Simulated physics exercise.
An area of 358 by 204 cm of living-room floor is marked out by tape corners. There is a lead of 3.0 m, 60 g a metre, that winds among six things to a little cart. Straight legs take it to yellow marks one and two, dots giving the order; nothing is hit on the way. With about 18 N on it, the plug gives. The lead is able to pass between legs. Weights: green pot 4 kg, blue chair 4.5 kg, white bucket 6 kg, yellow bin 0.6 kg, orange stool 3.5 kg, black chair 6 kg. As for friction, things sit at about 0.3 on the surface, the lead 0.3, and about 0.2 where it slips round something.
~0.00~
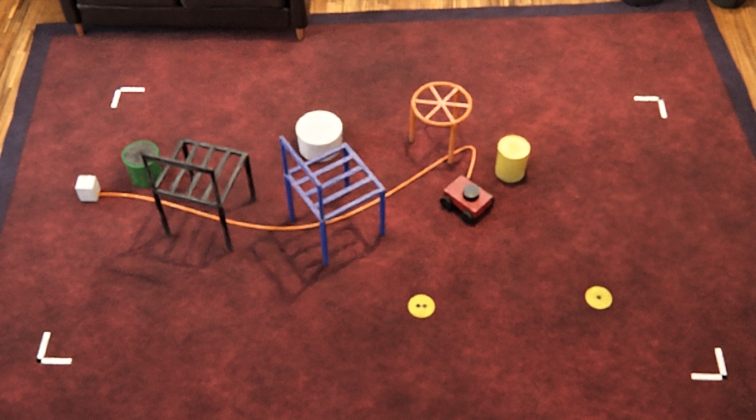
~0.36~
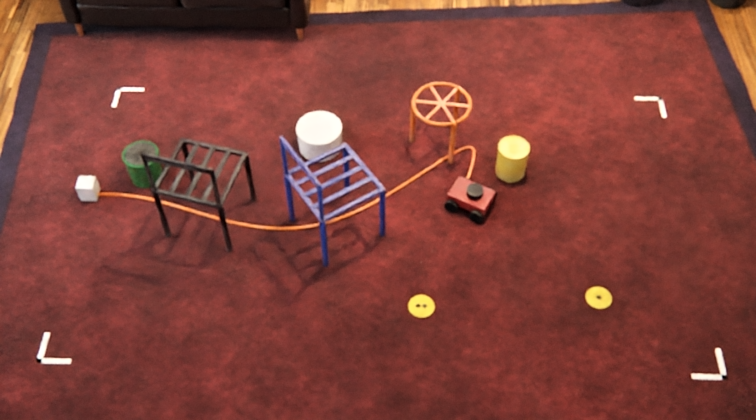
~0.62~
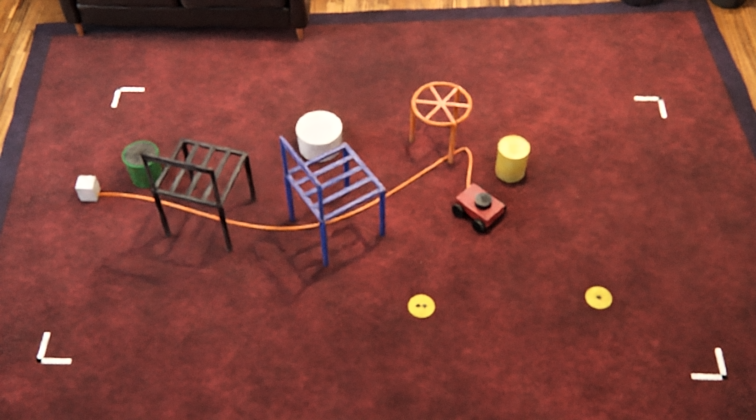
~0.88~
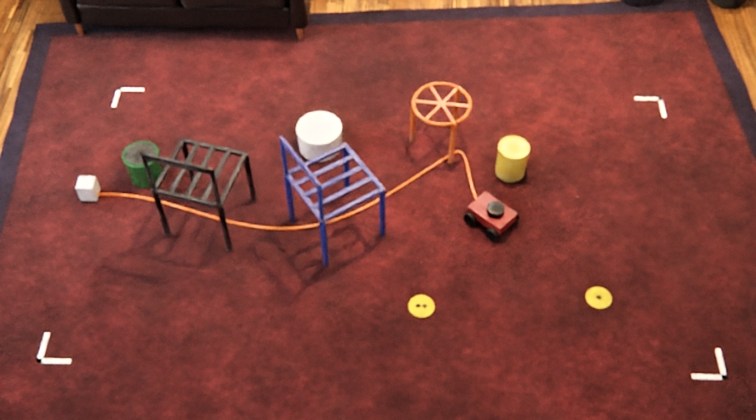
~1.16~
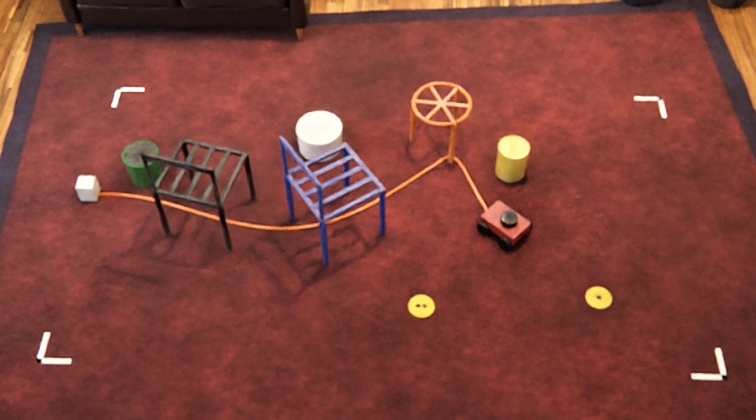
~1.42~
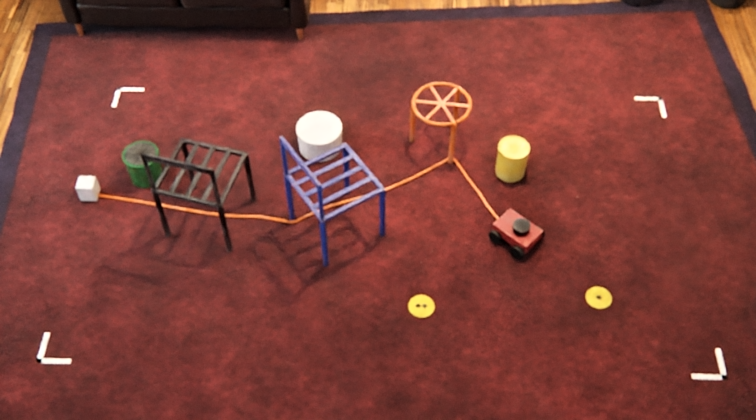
A small red cart rolled slowly a short way down and to the right across the red rug, drawing the orange cord behind it straighter against the legs of the orange stool and blue chair.
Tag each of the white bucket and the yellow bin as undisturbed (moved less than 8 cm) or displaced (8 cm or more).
Tags: White bucket - undisturbed, yellow bin - undisturbed.
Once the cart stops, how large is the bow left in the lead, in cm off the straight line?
60 cm.
At 2.6 s, cart at (562, 271), 9 N at the fixed end; orange stool 27 cm off its start.
At 3.8 s, cart at (560, 299), plug out; orange stool 51 cm off its start.
At 5.0 s, cart at (483, 302), plug out; orange stool 51 cm off its start at (440, 168).
At 6.2 s, cart at (422, 305), plug out; orange stool 51 cm off its start.
At 6.6 s, cart at (422, 305), plug out; white bucket 0 cm off its start at (319, 128), yellow bin 0 cm off its start at (514, 147), orange stool 51 cm off its start at (440, 168).
